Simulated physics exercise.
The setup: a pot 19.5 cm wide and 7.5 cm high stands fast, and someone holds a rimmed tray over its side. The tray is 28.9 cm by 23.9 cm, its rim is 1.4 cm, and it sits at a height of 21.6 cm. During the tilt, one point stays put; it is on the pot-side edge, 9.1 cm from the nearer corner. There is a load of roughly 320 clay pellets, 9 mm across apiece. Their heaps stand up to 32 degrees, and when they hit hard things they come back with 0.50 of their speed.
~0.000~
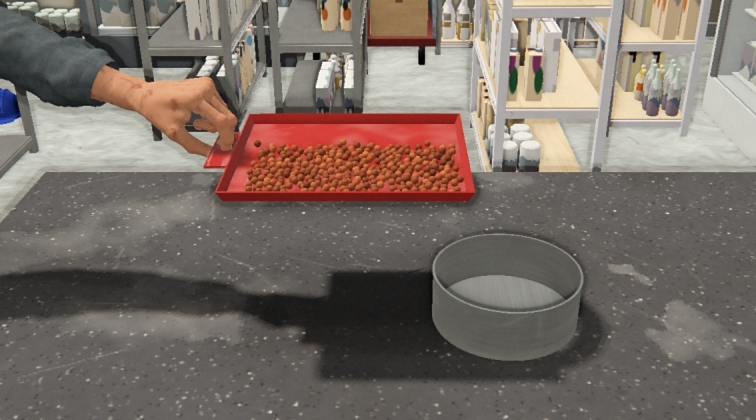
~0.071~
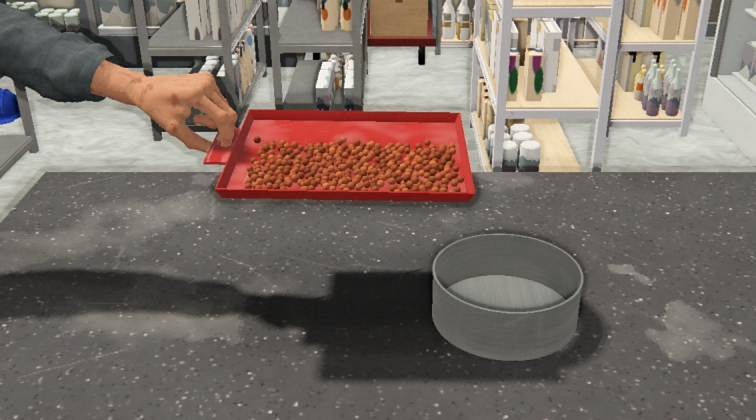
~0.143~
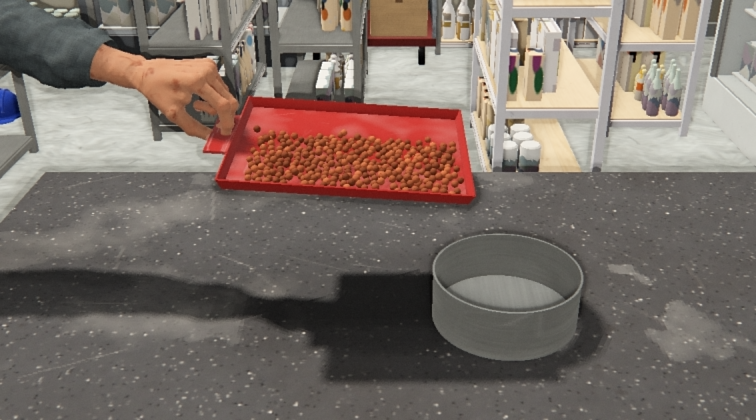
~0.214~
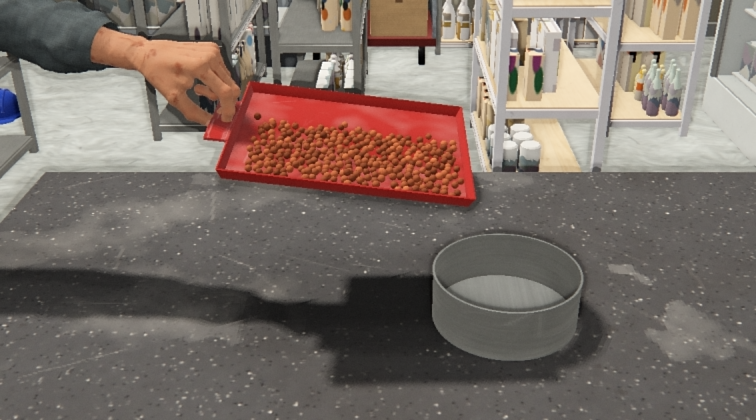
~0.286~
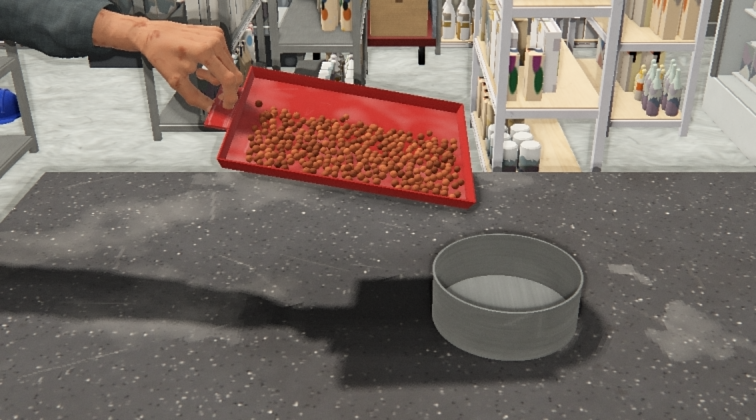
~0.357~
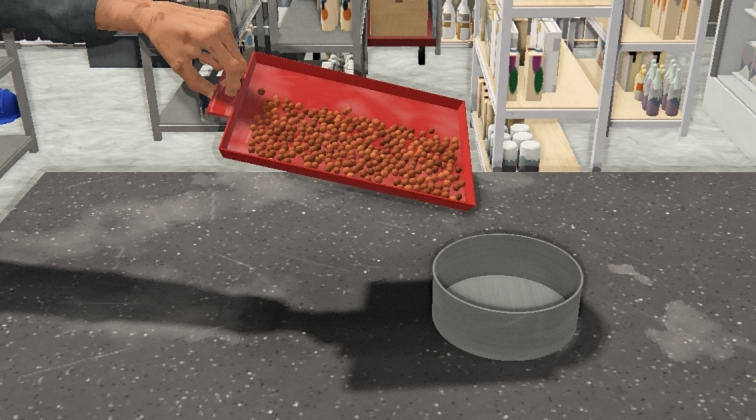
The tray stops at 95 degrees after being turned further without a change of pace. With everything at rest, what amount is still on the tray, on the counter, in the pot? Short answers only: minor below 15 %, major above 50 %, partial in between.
Tray: I predict a token amount of the load. Counter: I predict a noticeable chunk of the load. Pot: I predict upwards of half of the load.
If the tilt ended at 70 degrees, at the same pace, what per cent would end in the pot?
The pot would get around 55 per cent.
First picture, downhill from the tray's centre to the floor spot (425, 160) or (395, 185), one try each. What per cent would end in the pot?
Roughly 70 % for the first direction, roughly 35 % for the second.
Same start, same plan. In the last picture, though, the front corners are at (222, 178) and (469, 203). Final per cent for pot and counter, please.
Final per cent - pot 30, counter 70.
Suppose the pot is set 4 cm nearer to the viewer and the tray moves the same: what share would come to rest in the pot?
In that case about 90 percent would end up there.
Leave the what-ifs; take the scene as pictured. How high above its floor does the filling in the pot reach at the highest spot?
Some 2.0 cm up.
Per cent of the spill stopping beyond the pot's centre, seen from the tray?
That works out to about 30 percent.
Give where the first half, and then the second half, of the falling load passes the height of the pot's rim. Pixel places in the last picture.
Near (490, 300) at first, near (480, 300) afterwards.
After 1.01 s, tilt 53 degrees; the tray holds 100 %, the pot 0 %.
After 1.45 s, tilt 78 degrees; the tray holds 50 %, the pot 10 %.
After 1.96 s, tilt 95 degrees; the tray holds 0 %, the pot 60 %.
At rest (2.4 s), tray 0 %, counter 40 %, pot 60 %.
